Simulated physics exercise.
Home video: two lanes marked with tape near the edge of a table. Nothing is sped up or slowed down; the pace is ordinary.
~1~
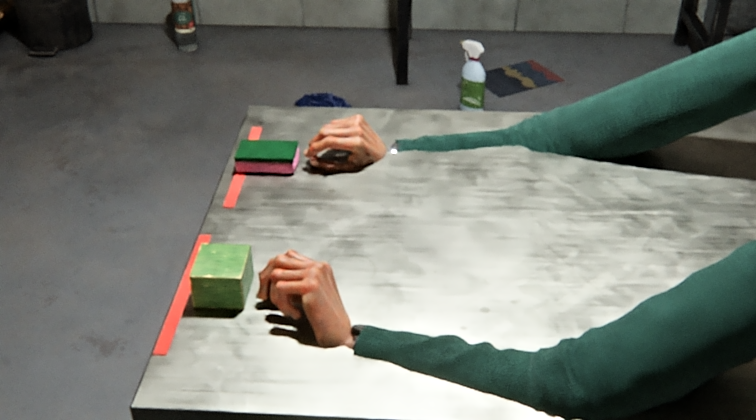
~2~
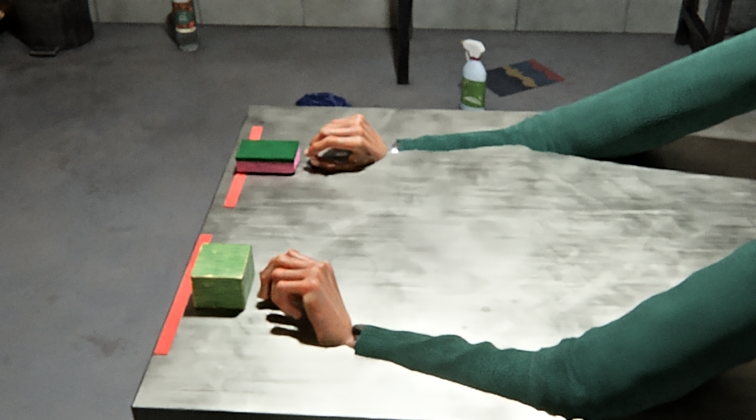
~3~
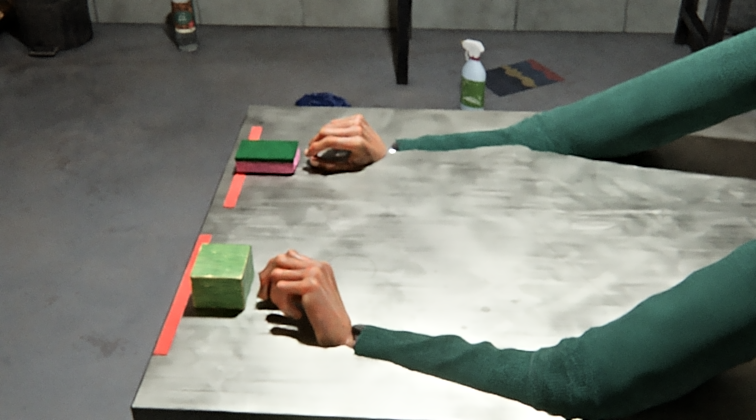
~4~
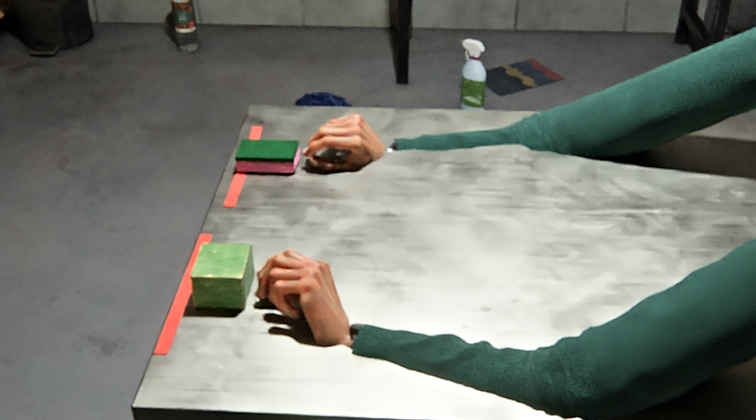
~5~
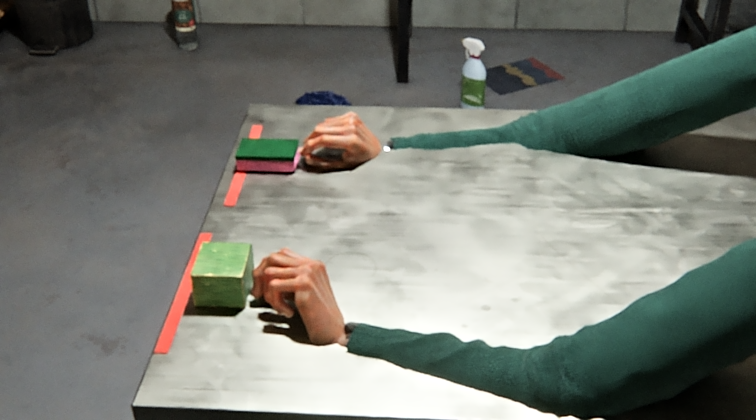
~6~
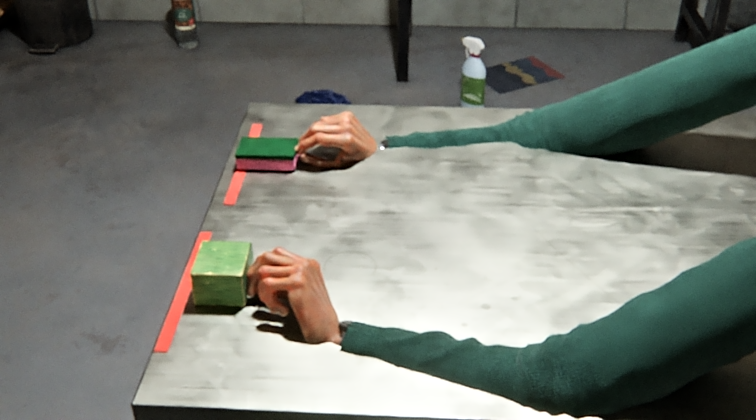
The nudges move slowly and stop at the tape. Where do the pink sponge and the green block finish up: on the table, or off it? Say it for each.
They finish like this: Pink sponge - off the table, green block - off the table.
Then, 0.78 s after the last picture, pink sponge tipped 5° from how it was near (213, 154); green block tipped 23° from how it was near (152, 277).
Then, 1.02 s after the last picture, pink sponge falling near (212, 255); green block falling.
Then, 1.20 s after the last picture, pink sponge falling; green block down below.
By the end, the pink sponge falls off the table; the green block falls off the table.
